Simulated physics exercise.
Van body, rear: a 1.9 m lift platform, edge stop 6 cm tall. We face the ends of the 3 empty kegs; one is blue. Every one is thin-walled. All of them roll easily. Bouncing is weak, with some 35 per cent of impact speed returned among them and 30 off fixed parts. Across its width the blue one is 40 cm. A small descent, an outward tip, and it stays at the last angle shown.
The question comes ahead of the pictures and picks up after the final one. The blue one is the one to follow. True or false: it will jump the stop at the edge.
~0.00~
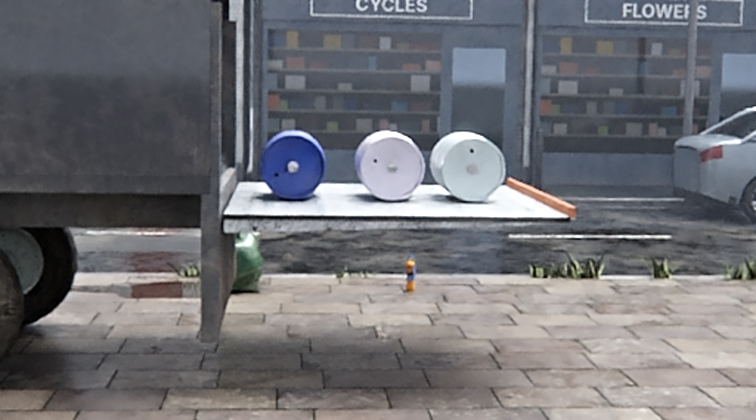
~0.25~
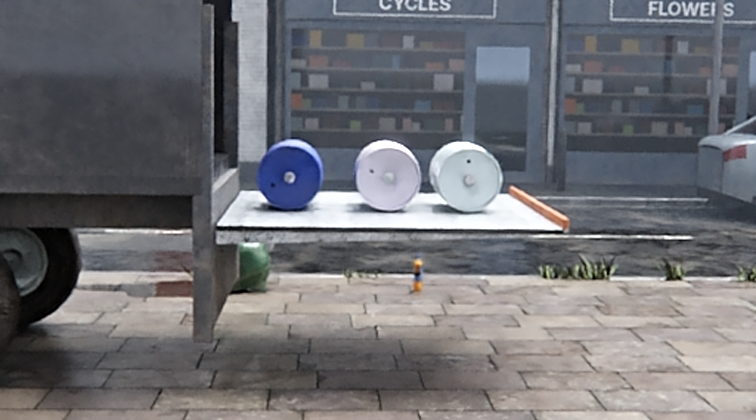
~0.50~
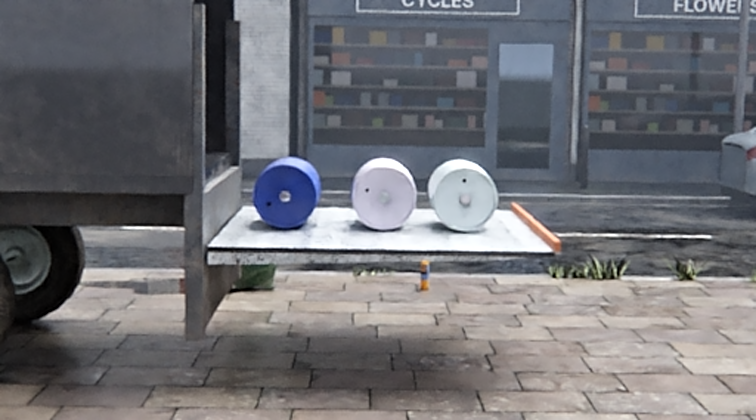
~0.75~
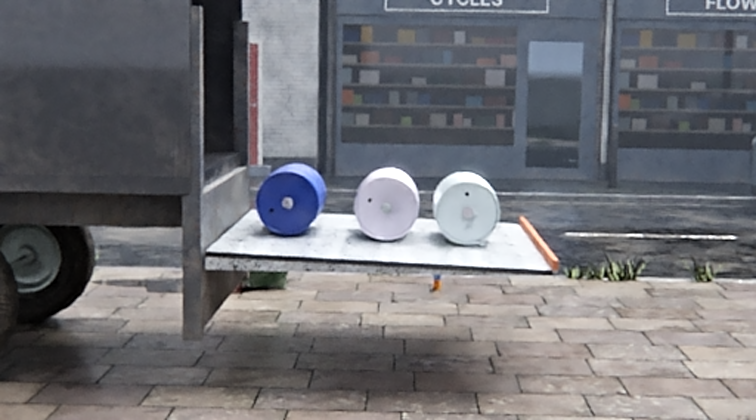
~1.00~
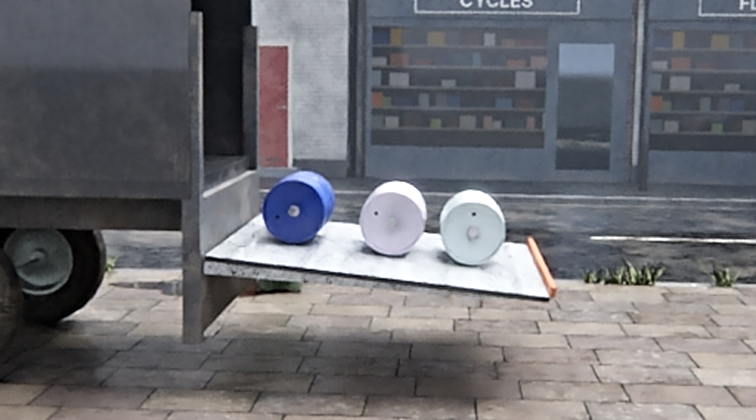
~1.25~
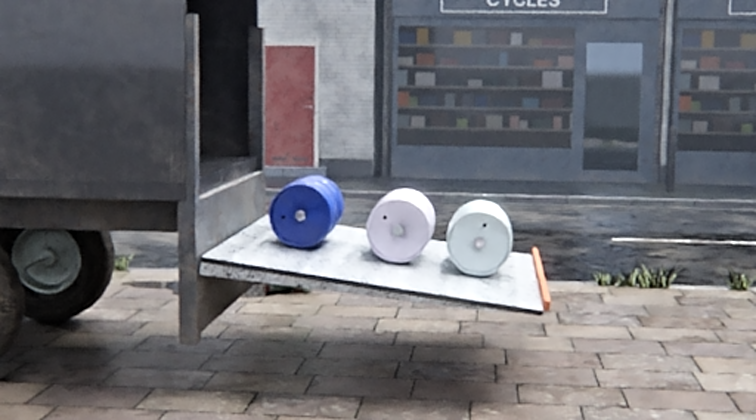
False.
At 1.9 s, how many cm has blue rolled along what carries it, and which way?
Shift of blue: 35, rightward.
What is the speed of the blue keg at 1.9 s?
Its speed is roughly 0.6 m/s.
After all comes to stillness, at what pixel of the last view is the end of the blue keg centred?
It comes to rest at about (398, 232).
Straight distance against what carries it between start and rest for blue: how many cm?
Moved: Blue 60.
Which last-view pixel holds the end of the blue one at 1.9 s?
It should be close to pixel (346, 224).
After 1.9 s, blue is on the plate, 120 cm from the stop, rolling right; 0 over the stop so far.
At rest (2.6 s), blue is on the plate, 85 cm from the stop; 0 over the stop so far.
